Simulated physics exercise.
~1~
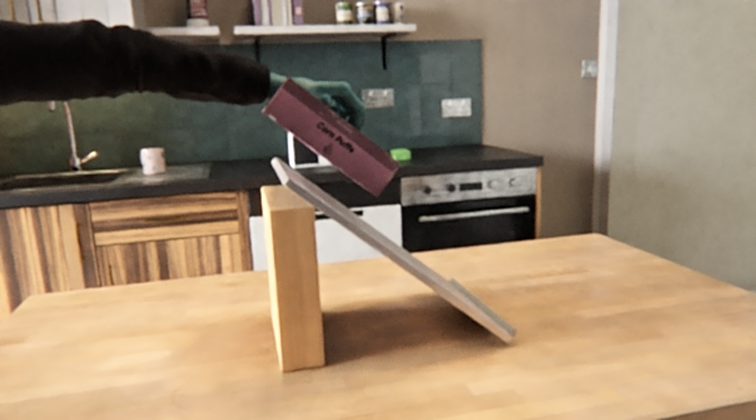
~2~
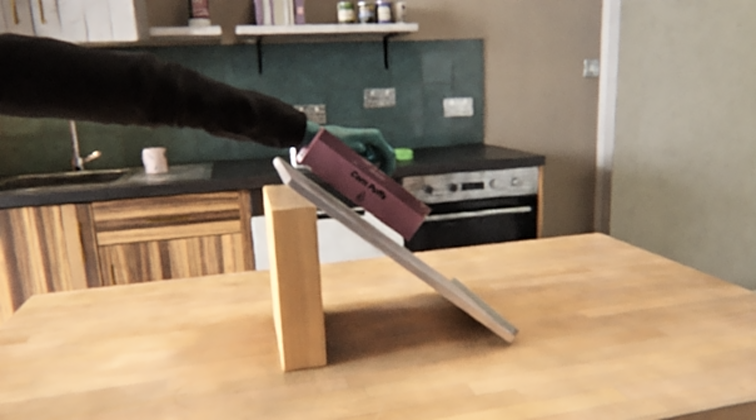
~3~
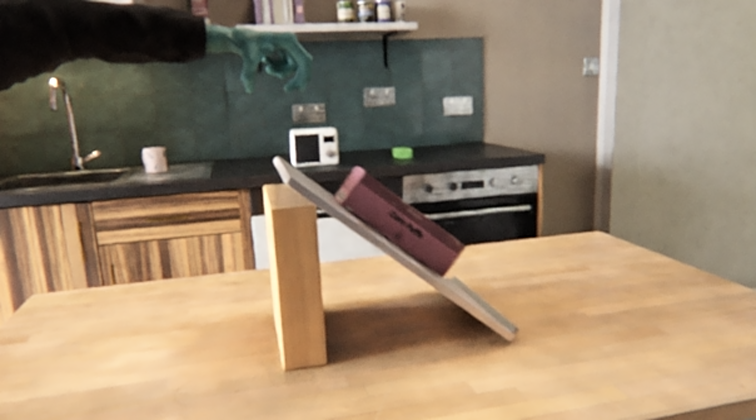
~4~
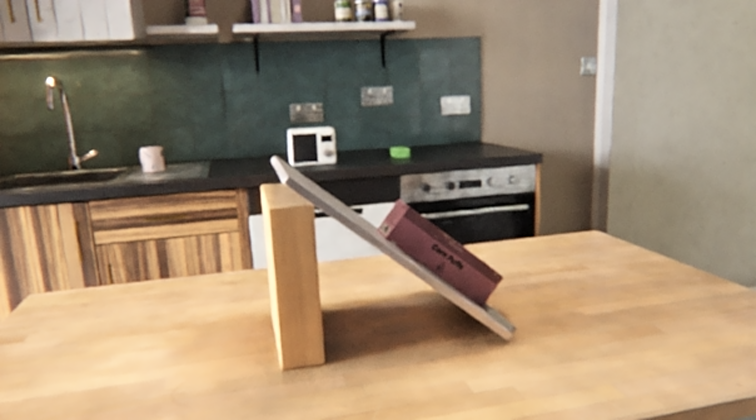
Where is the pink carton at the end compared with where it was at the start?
At the start the pink carton was held in the hand above the upper part of the sloping board. By the end it was farther right and lower, resting against the board near its bottom end.
